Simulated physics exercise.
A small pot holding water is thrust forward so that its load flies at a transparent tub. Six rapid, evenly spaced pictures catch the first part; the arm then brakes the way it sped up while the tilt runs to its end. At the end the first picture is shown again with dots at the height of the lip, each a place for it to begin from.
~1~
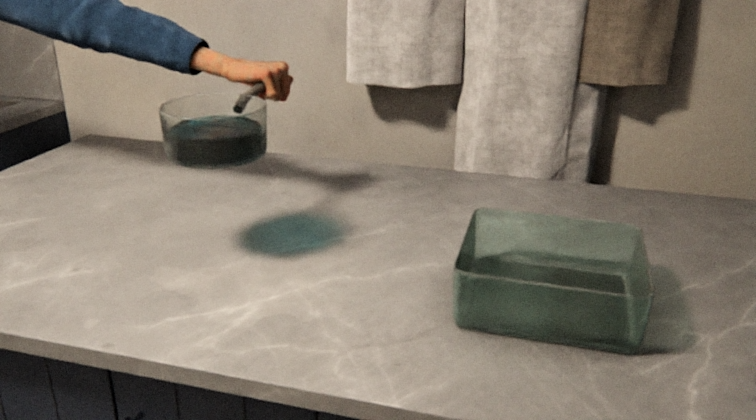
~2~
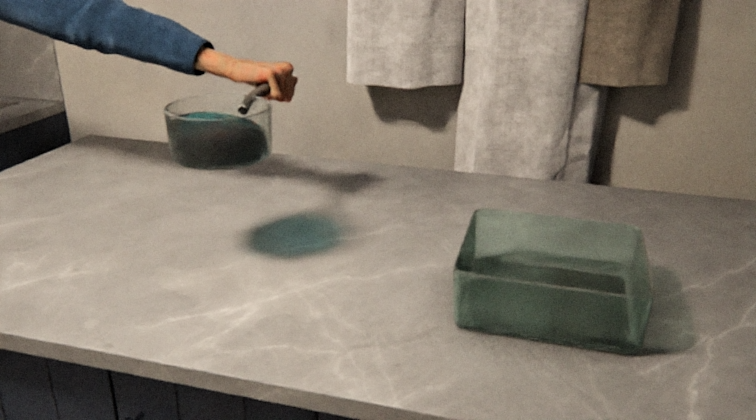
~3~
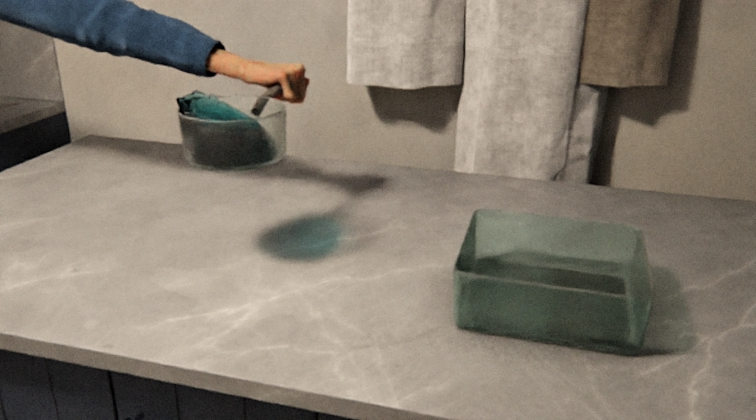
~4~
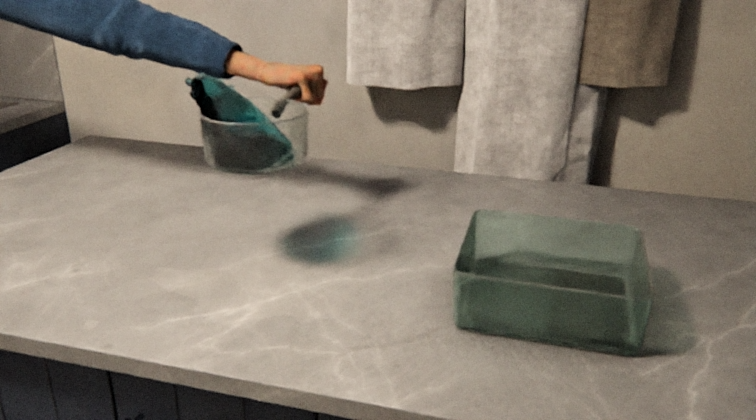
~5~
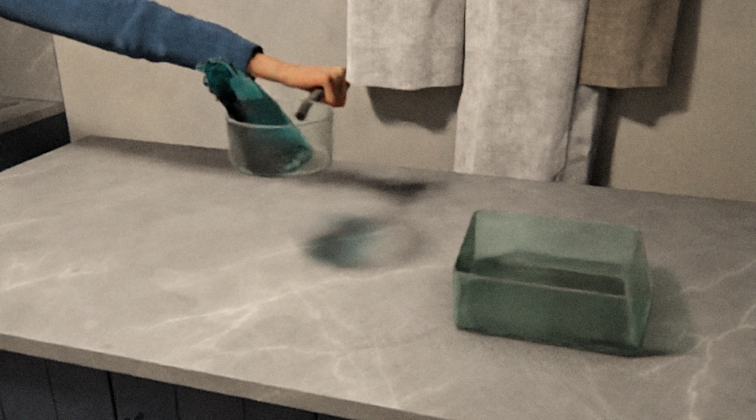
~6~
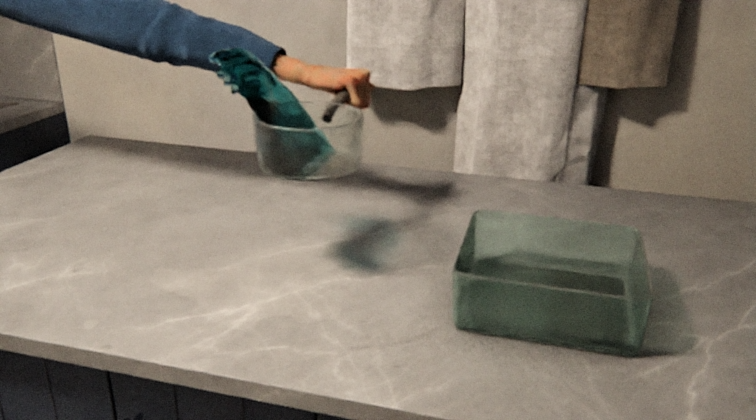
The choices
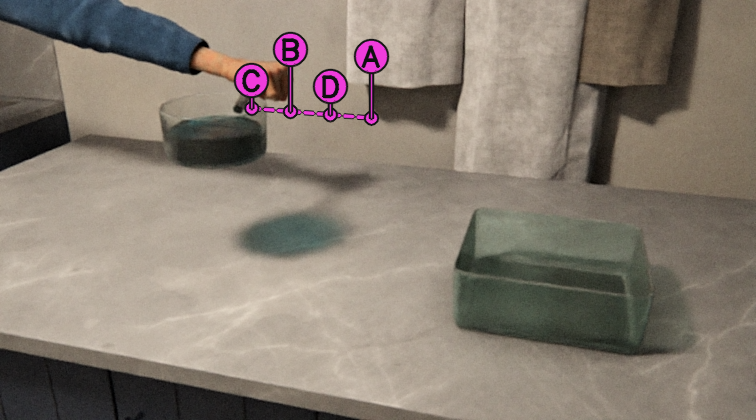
The footage shows a blue-sleeved arm holding a small clear pot of dark teal water above a marble counter, then moving it right toward a transparent green tub as the water surges up over the pot's left rim.
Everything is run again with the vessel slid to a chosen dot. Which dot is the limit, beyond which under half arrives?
D is the one.
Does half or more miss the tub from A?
No, not at all.
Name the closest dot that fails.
Dot B.
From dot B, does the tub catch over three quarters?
No, it does not.
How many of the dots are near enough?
Two.
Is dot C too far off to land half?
Yes, that goes wrong.
On the marked copy, A at (371, 118); B at (290, 111); C at (251, 108); D at (330, 114).
Choosing A, about 64 % lands in the tub, 7 % falls short and 30 % goes beside or beyond.
Choosing B, about 25 % lands in the tub, 57 % falls short and 17 % goes beside or beyond.
Choosing C, about 20 % lands in the tub, 67 % falls short and 13 % goes beside or beyond.
Choosing D, about 71 % lands in the tub, 8 % falls short and 20 % goes beside or beyond.
